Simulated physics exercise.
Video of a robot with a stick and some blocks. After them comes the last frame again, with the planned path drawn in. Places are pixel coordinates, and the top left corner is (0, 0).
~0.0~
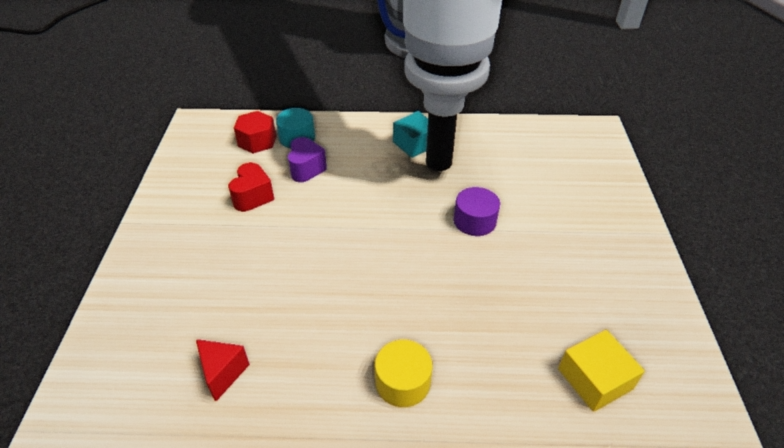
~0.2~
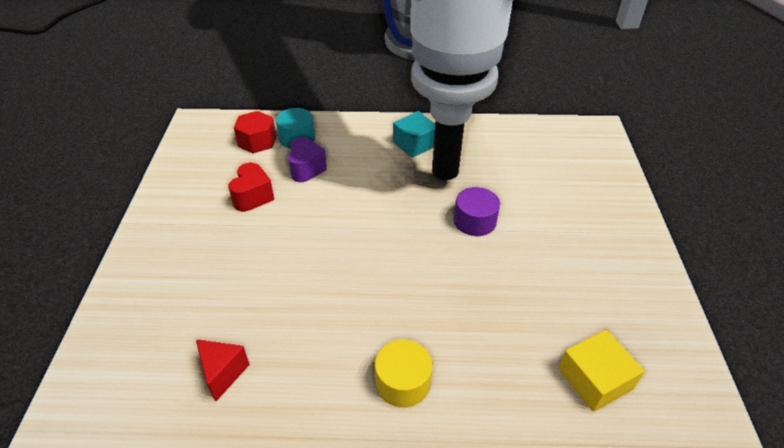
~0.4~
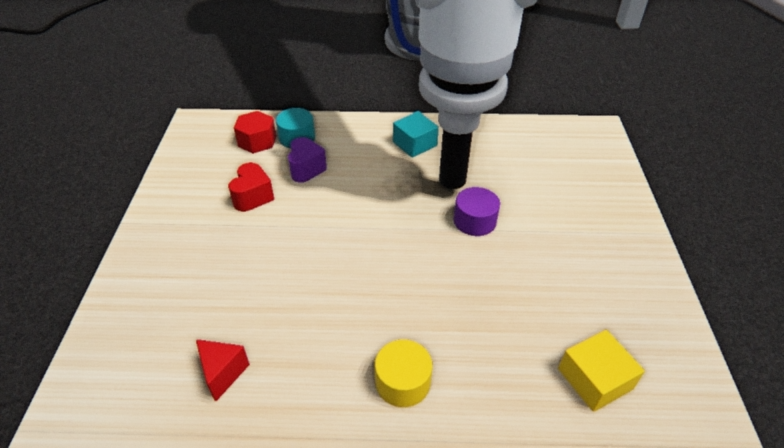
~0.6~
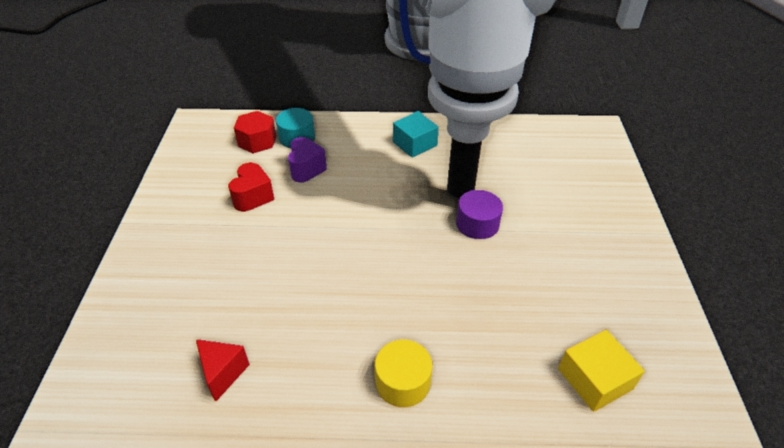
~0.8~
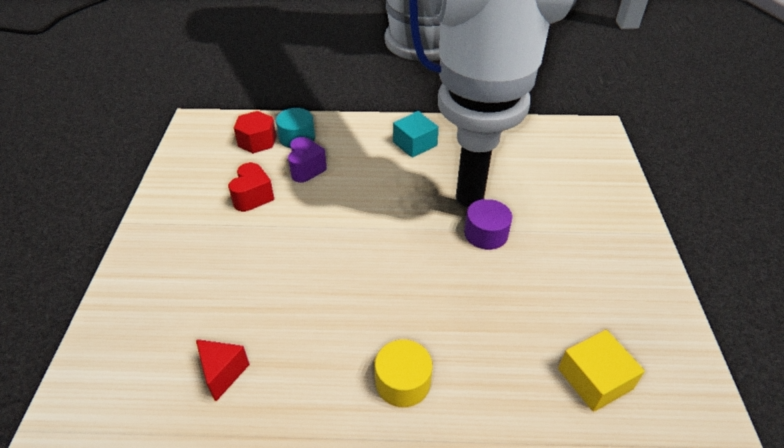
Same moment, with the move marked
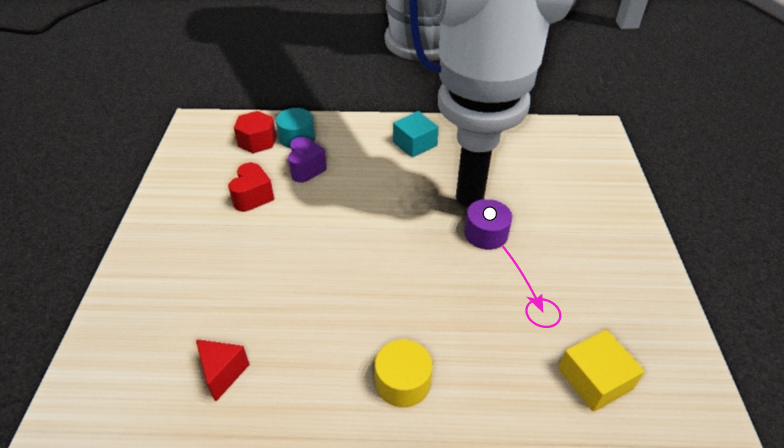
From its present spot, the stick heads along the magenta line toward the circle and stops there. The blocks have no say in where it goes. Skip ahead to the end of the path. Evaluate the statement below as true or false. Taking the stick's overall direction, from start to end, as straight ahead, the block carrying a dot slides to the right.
The claim holds.
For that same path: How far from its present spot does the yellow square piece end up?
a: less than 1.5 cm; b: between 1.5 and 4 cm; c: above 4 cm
(a)
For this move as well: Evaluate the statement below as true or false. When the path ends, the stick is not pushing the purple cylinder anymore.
The claim does not hold.
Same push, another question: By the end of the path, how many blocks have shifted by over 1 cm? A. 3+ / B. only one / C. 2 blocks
Correct choice: B.
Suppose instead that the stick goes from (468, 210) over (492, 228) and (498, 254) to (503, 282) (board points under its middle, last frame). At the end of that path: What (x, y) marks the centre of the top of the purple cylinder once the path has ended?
It comes to (534, 292).
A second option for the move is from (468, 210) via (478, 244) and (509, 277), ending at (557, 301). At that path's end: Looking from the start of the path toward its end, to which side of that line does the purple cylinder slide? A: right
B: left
Answer: B.
Path on the board, from (468, 210) via (509, 255), ending at (543, 313); the dot is on the purple cylinder.
On the path given first. One third of the way, stick at (499, 227); purple cylinder at (516, 247).
Two thirds of the way, stick at (525, 261); purple cylinder at (538, 285).
At the end, stick at (547, 301); purple cylinder at (553, 330); yellow square piece in place.
